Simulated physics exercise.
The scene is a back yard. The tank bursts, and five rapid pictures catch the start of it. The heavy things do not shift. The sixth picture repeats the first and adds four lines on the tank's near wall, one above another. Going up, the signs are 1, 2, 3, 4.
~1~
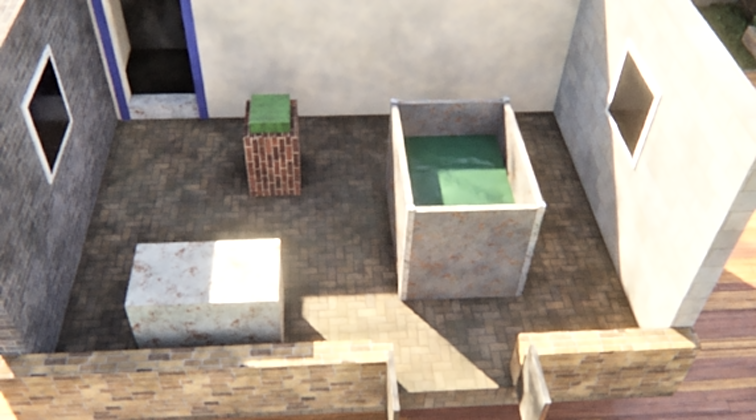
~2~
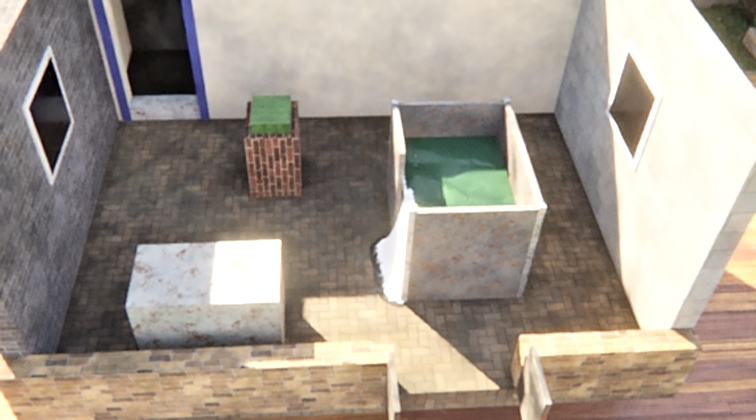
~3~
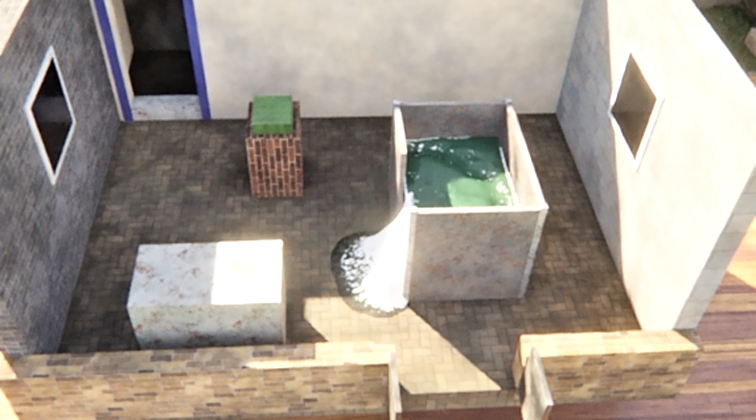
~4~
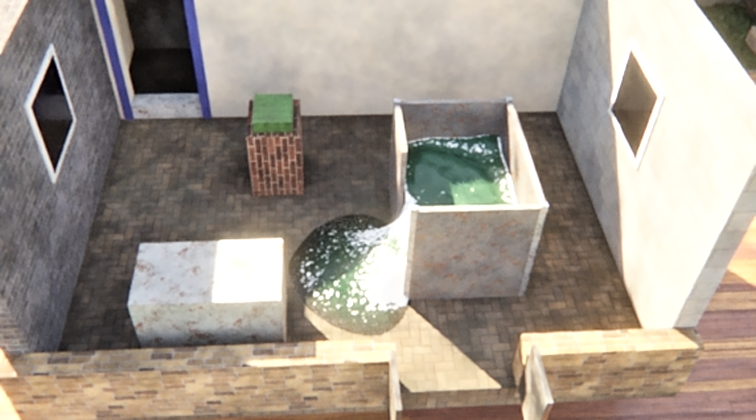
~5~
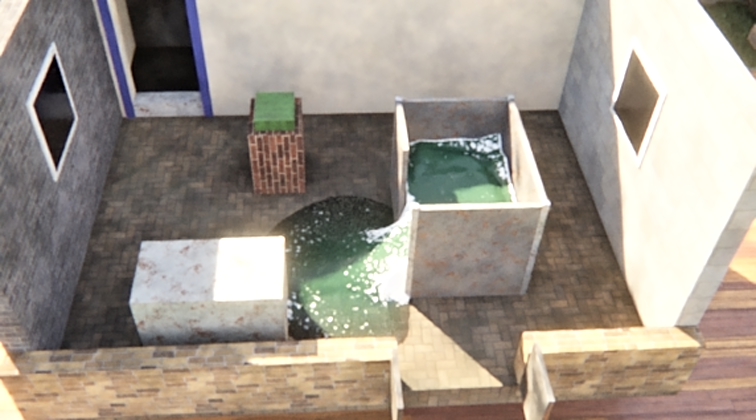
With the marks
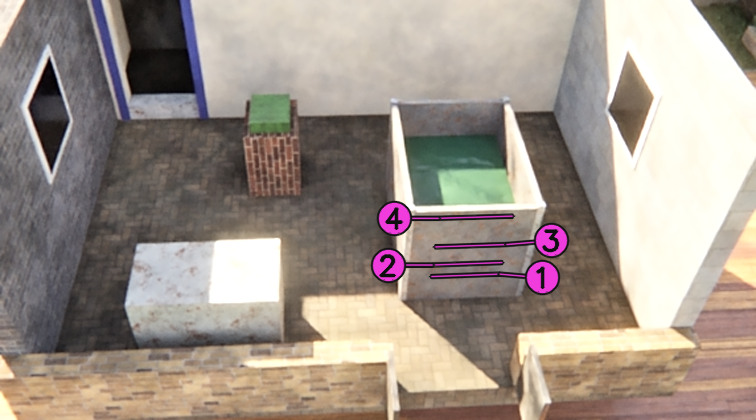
A walled back yard paved in brown brick is seen from above, with a blue-framed doorway at the back left and an opening in the low front wall. A tall stone tank of green water stands right of centre, a red brick planter topped with green behind a pale block at left. Water pours from the tank's left side and spreads, foaming, across the paving to the block.
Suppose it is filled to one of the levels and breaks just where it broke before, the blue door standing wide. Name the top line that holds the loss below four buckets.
3.
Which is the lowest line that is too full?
The answer is 4.
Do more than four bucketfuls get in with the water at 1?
No.
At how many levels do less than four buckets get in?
Three of them.
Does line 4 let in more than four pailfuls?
Yes.
In magenta, 1 at (465, 275); 2 at (467, 263); 3 at (470, 245); 4 at (475, 217); from the bottom up 1, 2, 3, 4.
With 1, nothing gets over.
With 2, nothing gets over.
With 3, a bucket or two gets in.
With 4, about 9 bucketfuls get in.
